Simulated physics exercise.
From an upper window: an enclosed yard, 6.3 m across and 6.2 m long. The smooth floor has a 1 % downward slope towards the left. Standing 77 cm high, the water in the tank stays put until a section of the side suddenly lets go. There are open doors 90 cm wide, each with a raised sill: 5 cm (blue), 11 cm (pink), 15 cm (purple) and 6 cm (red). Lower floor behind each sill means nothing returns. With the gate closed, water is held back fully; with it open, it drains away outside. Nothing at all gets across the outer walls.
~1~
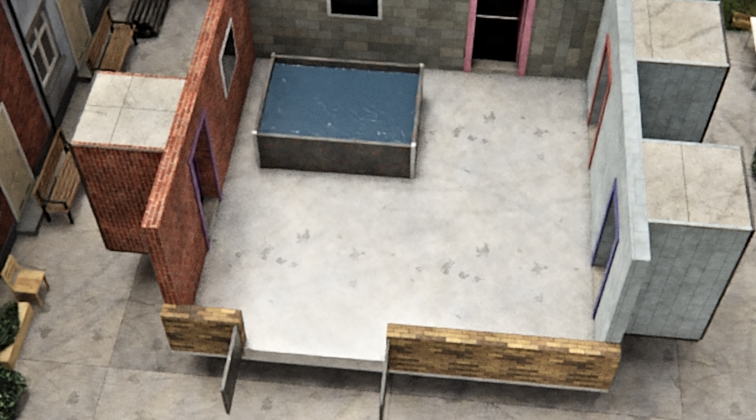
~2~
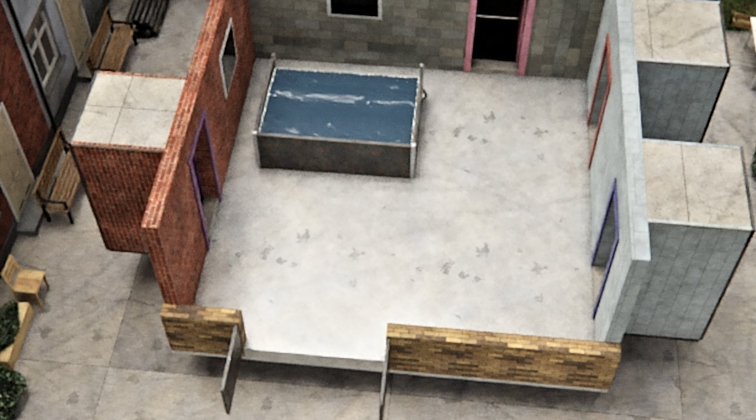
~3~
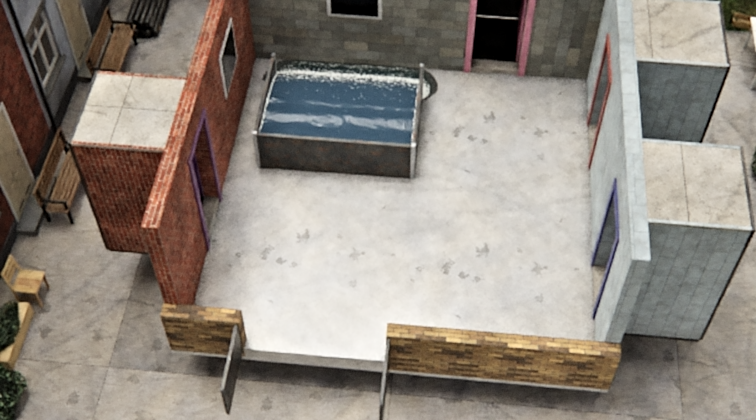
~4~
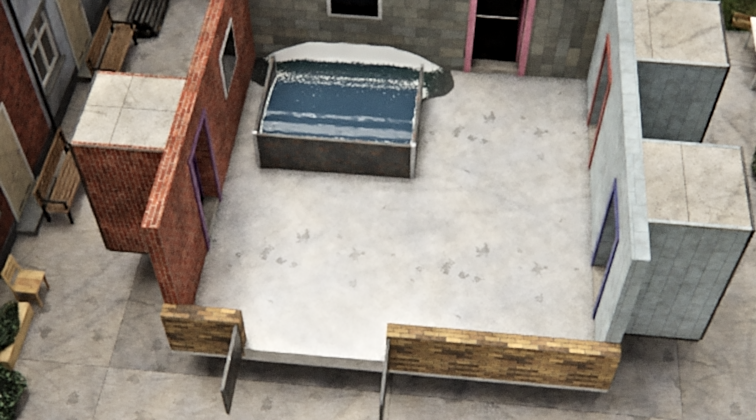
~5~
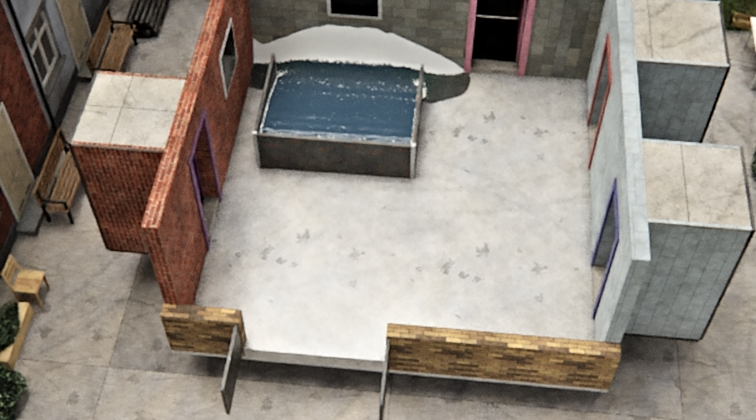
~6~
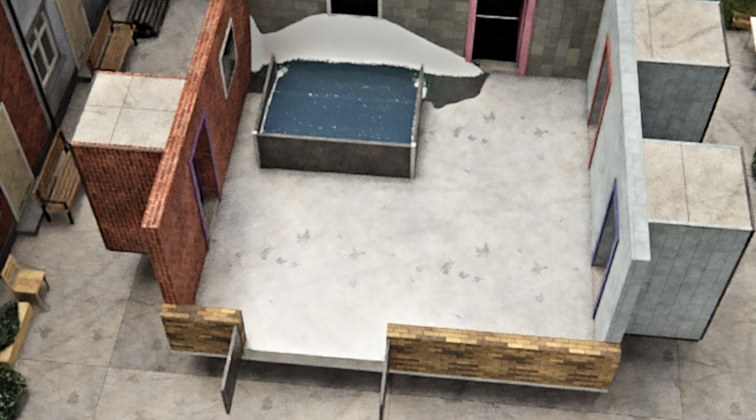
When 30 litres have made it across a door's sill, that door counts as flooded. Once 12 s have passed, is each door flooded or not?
My prediction: Blue door: Fails to top it. Pink door: Fails to top it. Purple door: Fails to top it. Red door: Tops it.
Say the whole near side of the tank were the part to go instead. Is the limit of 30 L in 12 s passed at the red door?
So, red door: Within bounds.
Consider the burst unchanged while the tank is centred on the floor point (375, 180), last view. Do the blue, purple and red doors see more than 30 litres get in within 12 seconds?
So the blue door keeps within it, the purple door keeps within it and the red door tops the limit.
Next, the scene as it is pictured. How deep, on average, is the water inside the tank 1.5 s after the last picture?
About 34 cm.
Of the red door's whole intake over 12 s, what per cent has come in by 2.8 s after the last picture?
Estimate: Around 50 per cent.
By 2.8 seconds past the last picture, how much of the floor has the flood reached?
55 %.
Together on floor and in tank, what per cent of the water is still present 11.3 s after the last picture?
Some 76 out of every hundred parts.
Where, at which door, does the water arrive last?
That would be the blue door.
Then, 0.7 s after the last picture water covers 20 % of the floor and is deepest (74 cm) near (256, 58); blue door not reached, pink door 13 cm at the sill, 0 L in, purple door not reached, red door not reached.
Then, 1.5 s after the last picture water covers 35 % of the floor and is deepest (48 cm) near (256, 58); blue door not reached, pink door 14 cm at the sill, 4 L in, purple door 15 cm at the sill, 0 L in, red door 21 cm at the sill, 18 L in.
Then, 2.8 s after the last picture water covers 55 % of the floor and is deepest (34 cm) near (383, 94); blue door 4 cm at the sill, 0 L in, pink door 9 cm at the sill, 7 L in, purple door 9 cm at the sill, 0 L in, red door 14 cm at the sill, 93 L in.
Then, 6.3 s after the last picture water covers 85 % of the floor and is deepest (21 cm) near (188, 330); blue door 5 cm at the sill, 0 L in, pink door 6 cm at the sill, 7 L in, purple door 6 cm at the sill, 0 L in, red door 11 cm at the sill, 163 L in.
Then, 11.3 s after the last picture water covers 95 % of the floor and is deepest (19 cm) near (188, 330); blue door 6 cm at the sill, 5 L in, pink door 4 cm at the sill, 7 L in, purple door 10 cm at the sill, 0 L in, red door 6 cm at the sill, 180 L in.
